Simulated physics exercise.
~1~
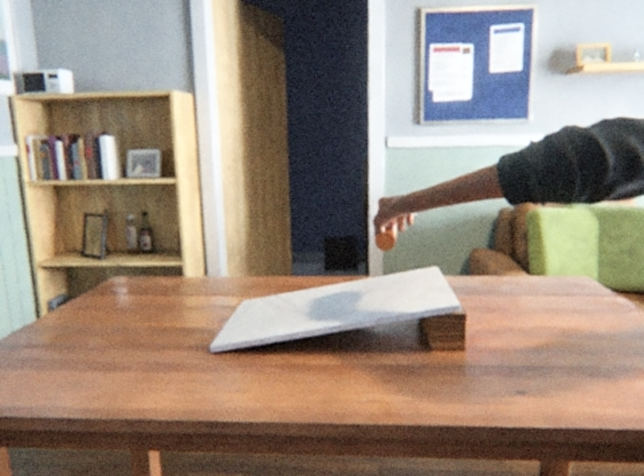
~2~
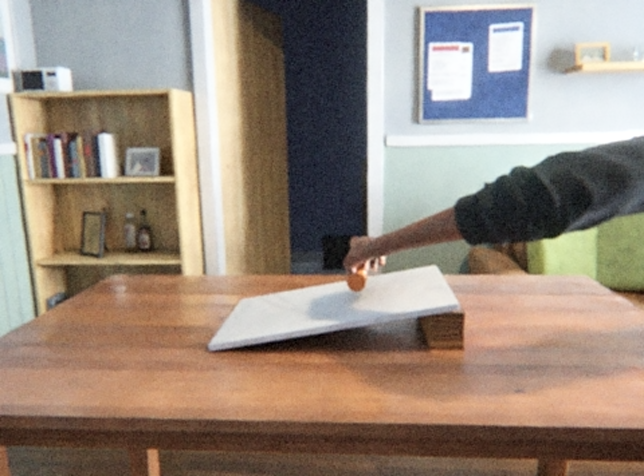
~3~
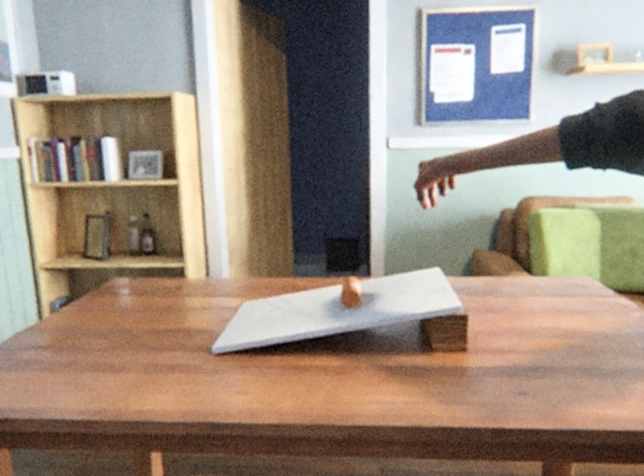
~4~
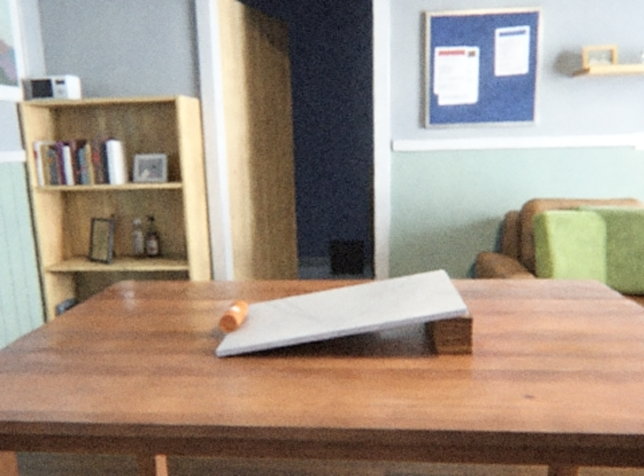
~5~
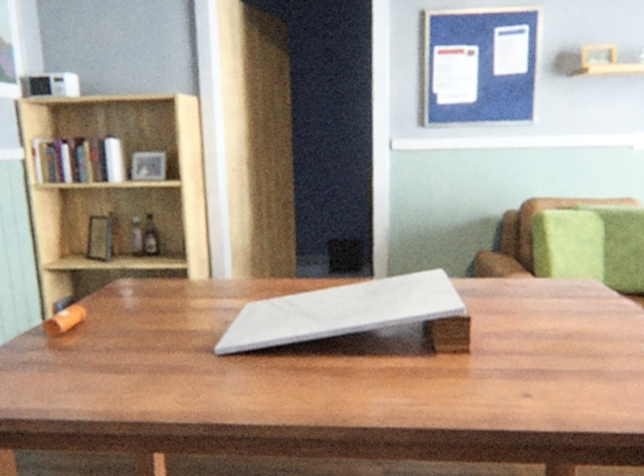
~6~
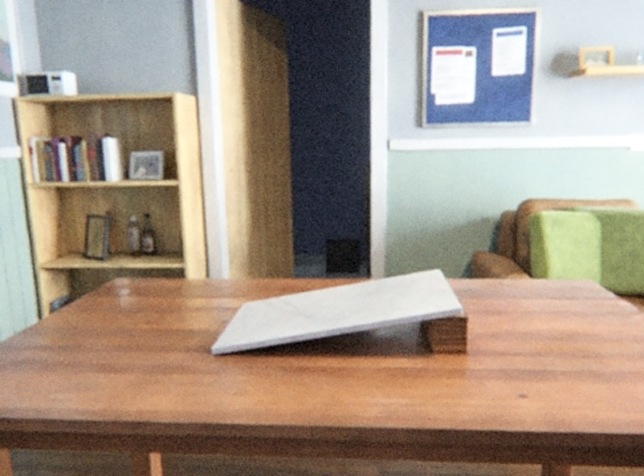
The clip opens on a pale board propped on a wooden block on a table, sloping down to the left, as a hand reaches in from the right holding a small orange cylinder. The hand lowers the cylinder and sets it on its side on the board's upper part. The fingers let go and the arm draws back to the right. The cylinder rolls down the slope to the lower end, then leaves the board and travels left across the tabletop. Finally it is gone from view, while the board remains in place.
